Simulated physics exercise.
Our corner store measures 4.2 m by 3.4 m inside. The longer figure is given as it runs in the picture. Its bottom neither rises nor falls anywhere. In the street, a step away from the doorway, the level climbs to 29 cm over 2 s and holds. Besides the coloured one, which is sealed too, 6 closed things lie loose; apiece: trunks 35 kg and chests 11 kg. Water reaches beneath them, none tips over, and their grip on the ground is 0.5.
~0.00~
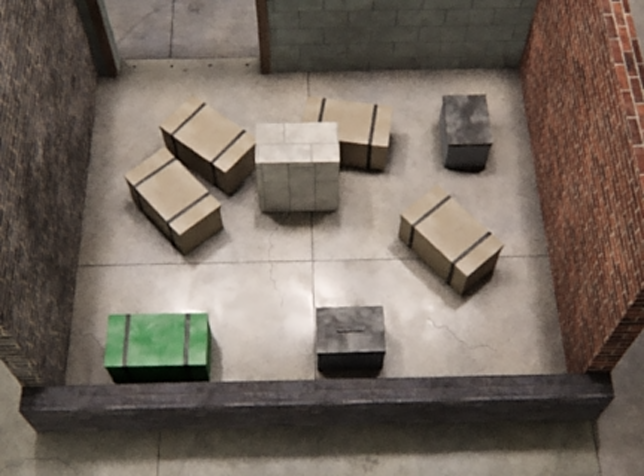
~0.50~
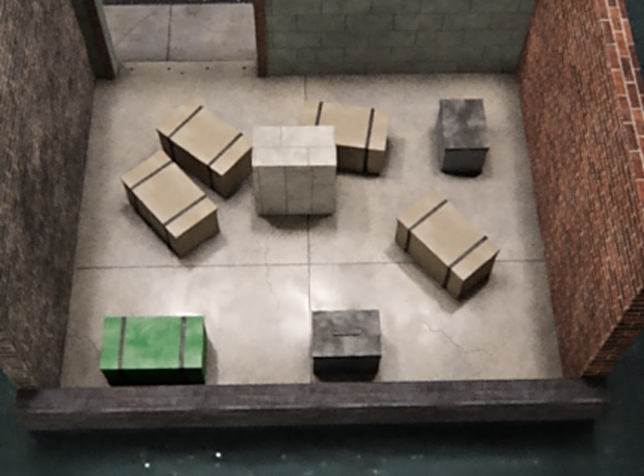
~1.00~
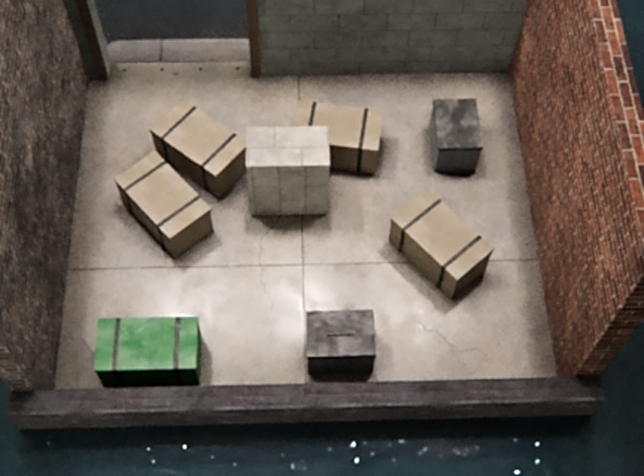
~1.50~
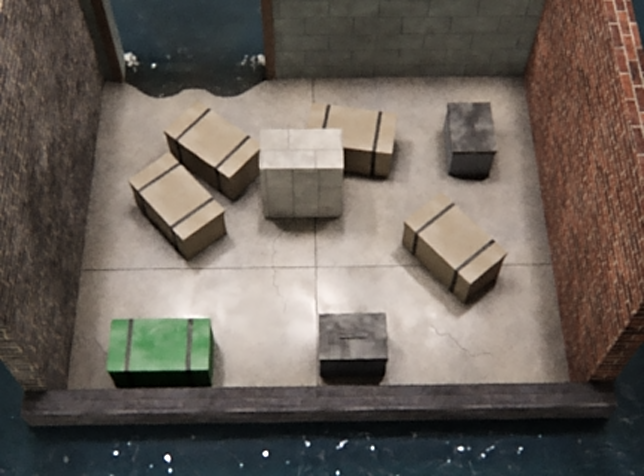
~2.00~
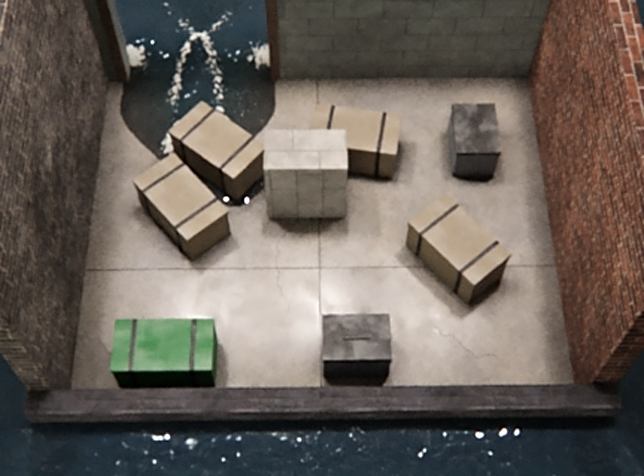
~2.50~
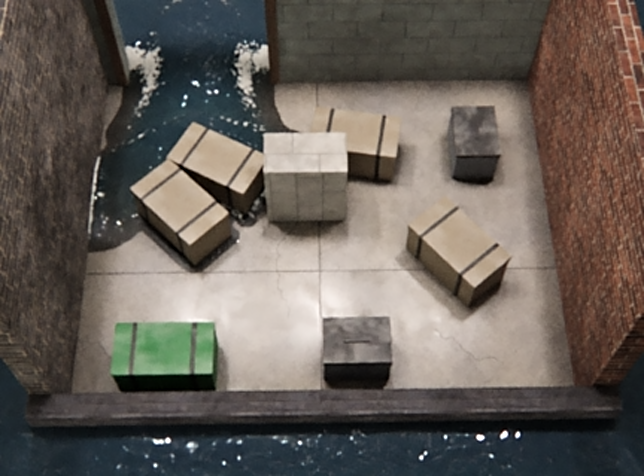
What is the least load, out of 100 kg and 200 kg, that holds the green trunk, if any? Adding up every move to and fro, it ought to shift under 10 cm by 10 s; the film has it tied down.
Most likely it will manage with only the heavier mass.
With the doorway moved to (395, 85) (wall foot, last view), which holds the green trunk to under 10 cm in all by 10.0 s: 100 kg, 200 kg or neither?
The small mass already works.
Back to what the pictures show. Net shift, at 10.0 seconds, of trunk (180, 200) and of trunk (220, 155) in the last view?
Net displacement, in order: 250 cm; 150 cm.
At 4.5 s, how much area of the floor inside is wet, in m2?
Roughly 10.5 m2.
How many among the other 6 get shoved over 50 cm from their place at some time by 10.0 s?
Answer: 6.
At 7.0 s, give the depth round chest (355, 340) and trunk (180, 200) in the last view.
First about 23 cm, second about 16 cm.
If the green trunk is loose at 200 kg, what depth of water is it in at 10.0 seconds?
Roughly 23 cm.
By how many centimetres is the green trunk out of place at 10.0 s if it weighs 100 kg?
Shift: About 80 cm.
After 3.5 s the green trunk would be 0 cm from its start with 100 kg and 0 cm from its start with 200 kg; 4 cm of water round it then.
After 4.5 s the green trunk would be 7 cm from its start with 100 kg and 2 cm from its start with 200 kg; 18 cm of water round it then.
After 7.0 s the green trunk would be 68 cm from its start with 100 kg and 2 cm from its start with 200 kg; 21 cm of water round it then.
After 10.0 s the green trunk would be 87 cm from its start with 100 kg and 2 cm from its start with 200 kg; 23 cm of water round it then.
